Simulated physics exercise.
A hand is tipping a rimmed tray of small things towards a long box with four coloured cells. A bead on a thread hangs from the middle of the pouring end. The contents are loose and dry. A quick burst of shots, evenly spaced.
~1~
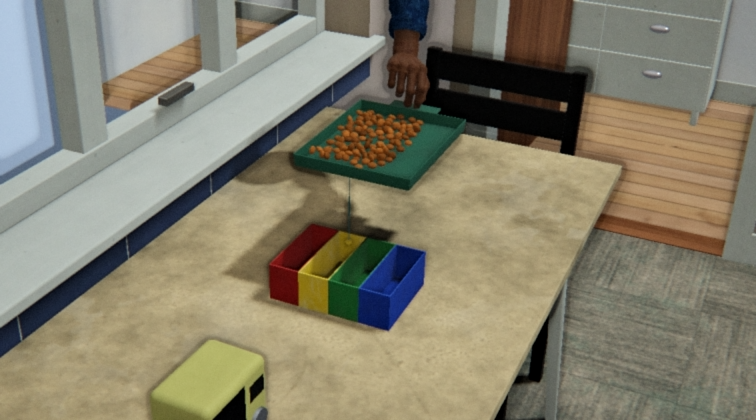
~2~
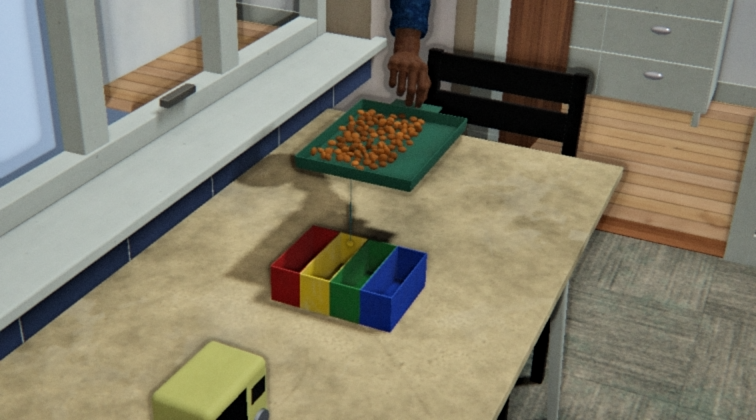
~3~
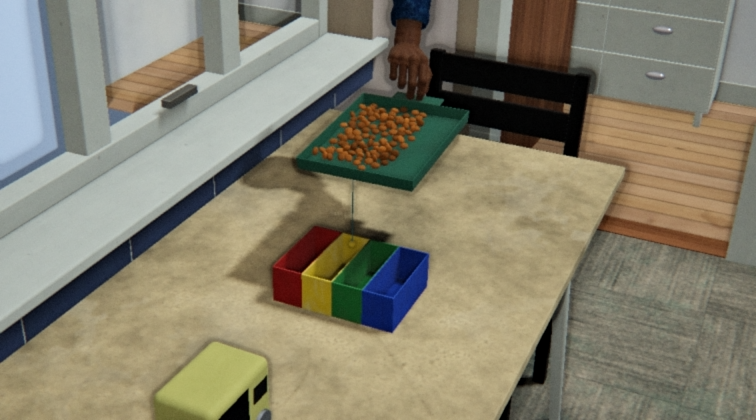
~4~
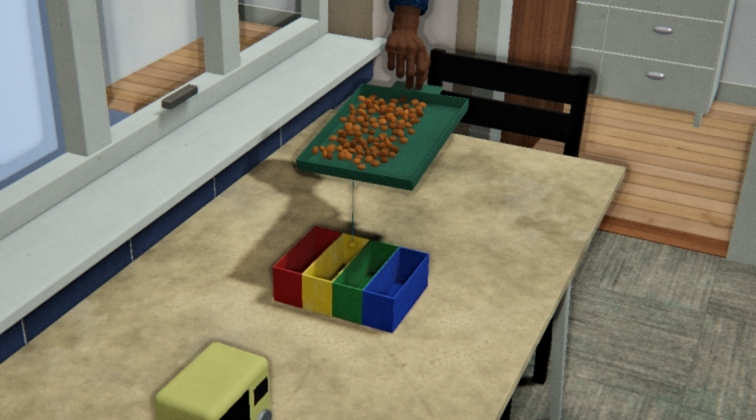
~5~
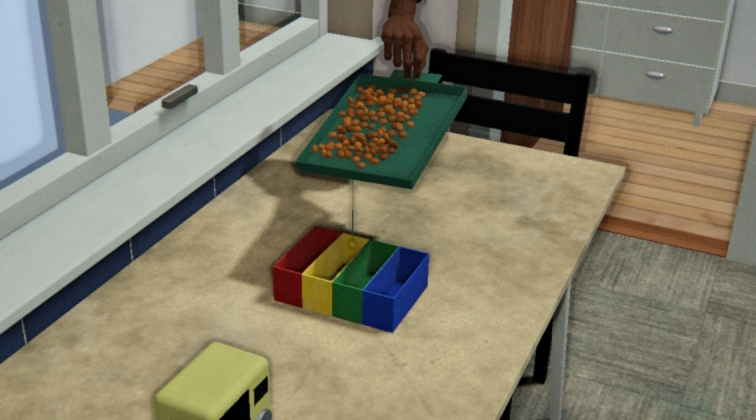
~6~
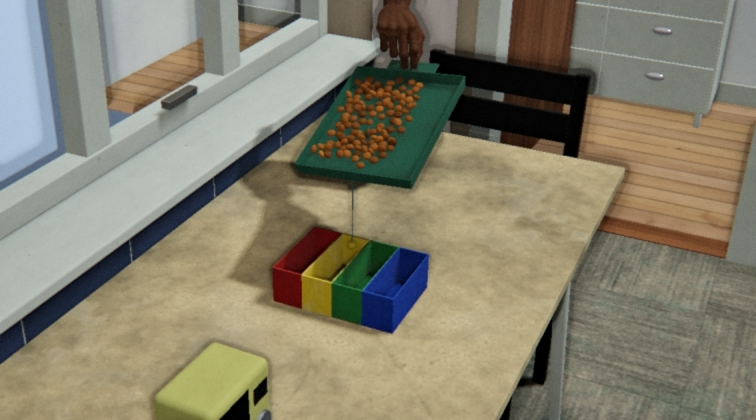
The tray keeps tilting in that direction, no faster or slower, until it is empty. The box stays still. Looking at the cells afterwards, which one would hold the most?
The red cell would hold the most.
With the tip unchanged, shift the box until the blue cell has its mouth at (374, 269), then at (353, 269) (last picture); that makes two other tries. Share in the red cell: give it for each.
Some 40 percent in the first case, 10 percent in the second.
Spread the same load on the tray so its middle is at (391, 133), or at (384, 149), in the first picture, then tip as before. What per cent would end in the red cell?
Estimate: 40 % first, 40 % second.
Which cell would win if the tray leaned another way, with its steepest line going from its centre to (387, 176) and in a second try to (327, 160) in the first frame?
So, in order: The blue one, then the red one.
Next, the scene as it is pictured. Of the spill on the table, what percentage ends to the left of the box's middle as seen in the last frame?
Close to 100 in a hundred.
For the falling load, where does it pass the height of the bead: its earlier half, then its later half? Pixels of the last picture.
First part (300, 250), rest (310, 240).
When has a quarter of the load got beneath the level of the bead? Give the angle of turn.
It is at around 85 degrees by then.
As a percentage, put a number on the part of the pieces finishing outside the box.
My estimate is close to 20 %.
Just after the last frame, tray tipped steeply; almost all on the tray; just a few falling or outside the box.
A moment on, tray tipped past a quarter turn; roughly a quarter on the tray; roughly a quarter in the red cell; about a tenth in the yellow cell; just a few in the green cell; roughly a third falling or outside the box.
Further on, tray tipped past a quarter turn; roughly half in the red cell; roughly a quarter in the yellow cell; about a tenth in the green cell; roughly a quarter falling or outside the box.
When it is over, tray tipped past a quarter turn; roughly half in the red cell; roughly a quarter in the yellow cell; about a tenth in the green cell; not one in the blue cell; roughly a quarter outside the box.
